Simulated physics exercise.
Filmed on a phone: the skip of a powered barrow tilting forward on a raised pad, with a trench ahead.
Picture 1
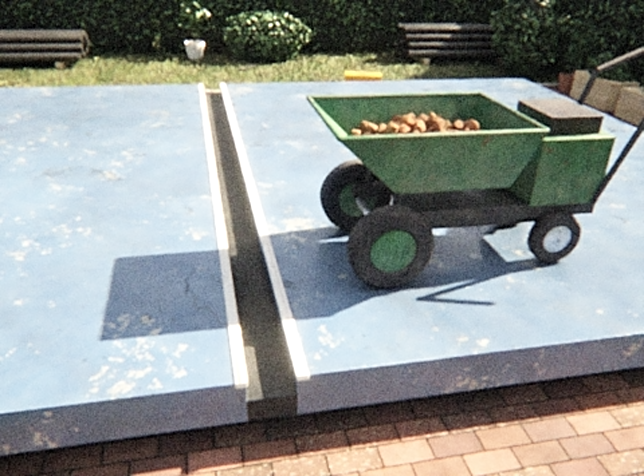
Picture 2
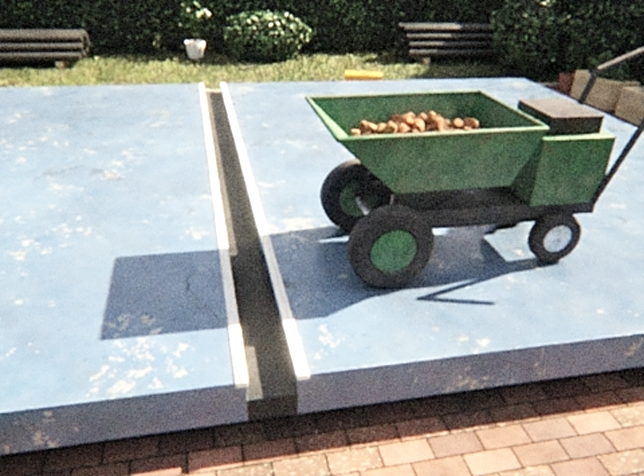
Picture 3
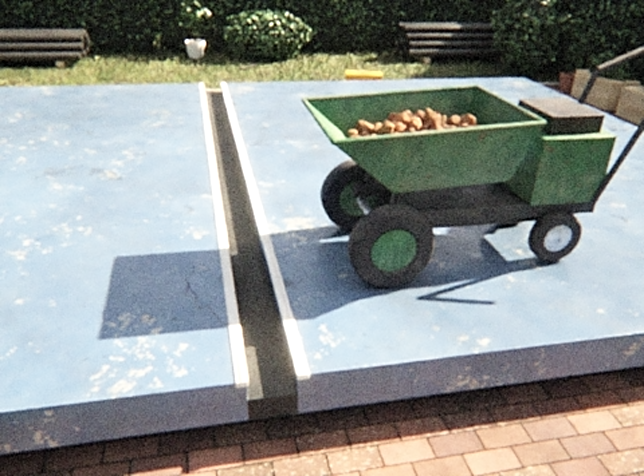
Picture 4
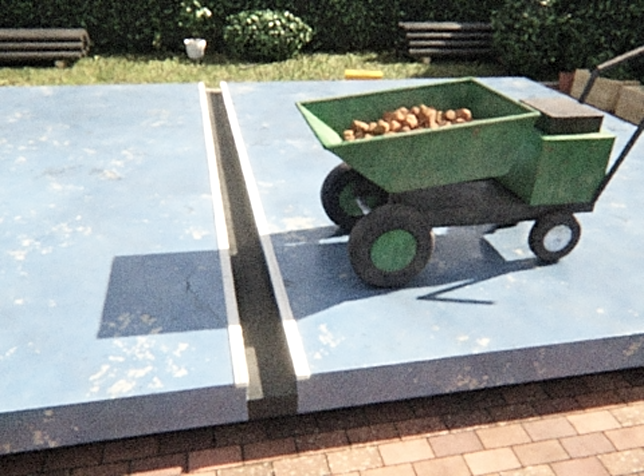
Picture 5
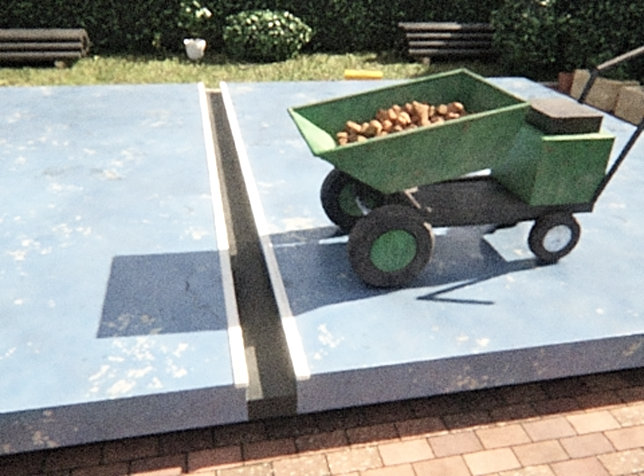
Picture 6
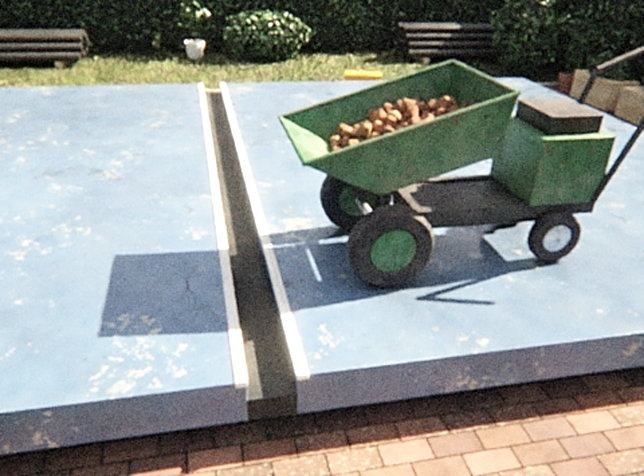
A green skip full of brownish lumps sat level on a wheeled barrow on a blue pad, then slowly tilted forward to the left, its back end rising while the wheels stayed still.
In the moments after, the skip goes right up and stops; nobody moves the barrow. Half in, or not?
In the trench: Only the smaller part.
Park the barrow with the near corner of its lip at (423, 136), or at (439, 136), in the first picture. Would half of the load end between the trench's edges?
One: Below a half. Two: Under half.
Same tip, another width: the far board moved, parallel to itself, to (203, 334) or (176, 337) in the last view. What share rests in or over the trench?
First some 50, then 70 per cent.
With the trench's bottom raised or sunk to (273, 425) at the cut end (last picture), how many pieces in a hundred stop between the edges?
Close to 50 per cent.
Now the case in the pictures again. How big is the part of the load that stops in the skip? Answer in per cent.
About 40 per cent.
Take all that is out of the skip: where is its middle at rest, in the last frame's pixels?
Roughly at (216, 262).
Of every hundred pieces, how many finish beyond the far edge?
It comes to 40 per cent or so.
Just after the last frame, skip tipped steeply; every one in the skip.
A moment on, skip tipped right over; roughly half in the skip; roughly a quarter in or heaped over the trench; roughly a quarter beyond it.
Further on, skip tipped right over; roughly a third in the skip; roughly a quarter in or heaped over the trench; roughly a third beyond it.
When it is over, skip tipped right over; roughly a third in the skip; roughly a quarter in or heaped over the trench; roughly a third beyond it.
